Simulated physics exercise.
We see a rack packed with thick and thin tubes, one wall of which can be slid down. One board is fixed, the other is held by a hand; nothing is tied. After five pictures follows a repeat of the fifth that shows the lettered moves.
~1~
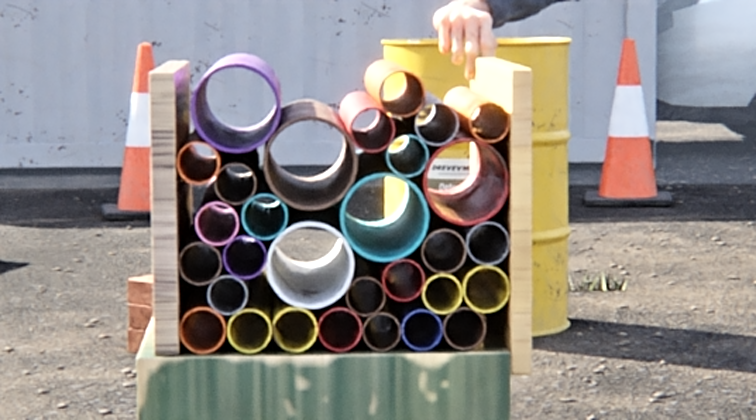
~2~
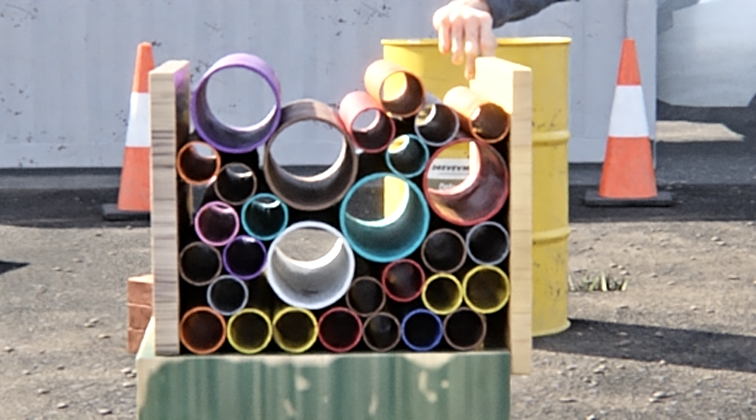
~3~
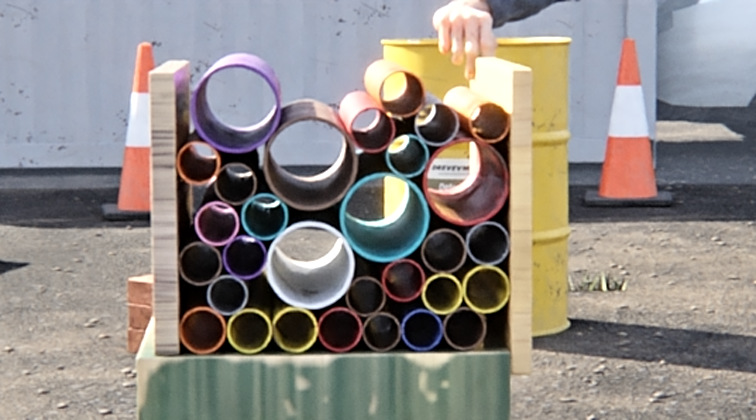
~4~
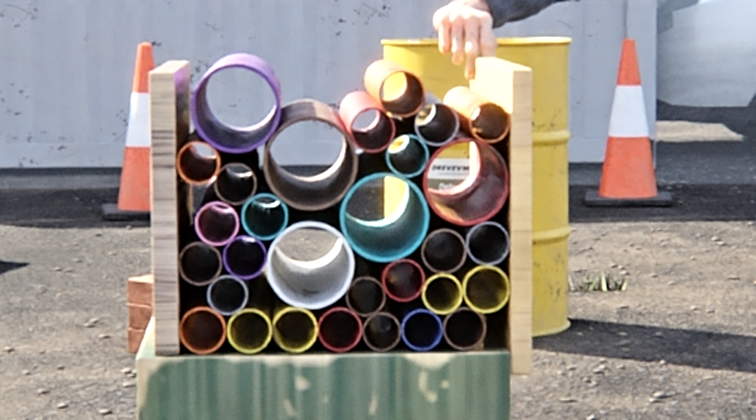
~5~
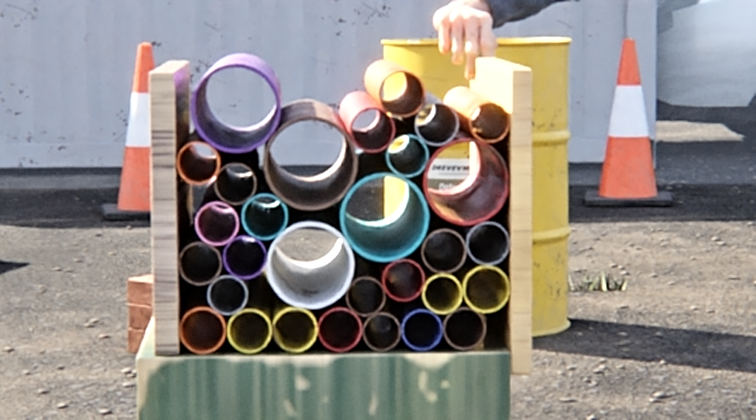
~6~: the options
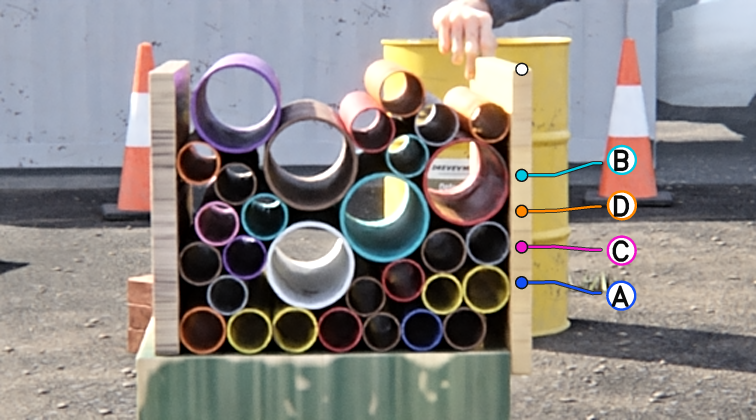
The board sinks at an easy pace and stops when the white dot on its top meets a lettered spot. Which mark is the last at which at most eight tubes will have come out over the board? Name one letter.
Slide it to A.
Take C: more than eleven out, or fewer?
Fewer than eleven.
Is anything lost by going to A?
Yes.
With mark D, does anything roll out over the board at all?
Yes.
On the marked copy, A at (522, 282); B at (522, 176); C at (522, 247); D at (522, 212); the white dot at (522, 69).
Taking A. A third of the way, top of the board (511, 167).
Two thirds of the way, top of the board (511, 275).
When it is over, top of the board (511, 281), about five out over the board.
As for the rest, B one out over the board; C one out over the board; D one out over the board.
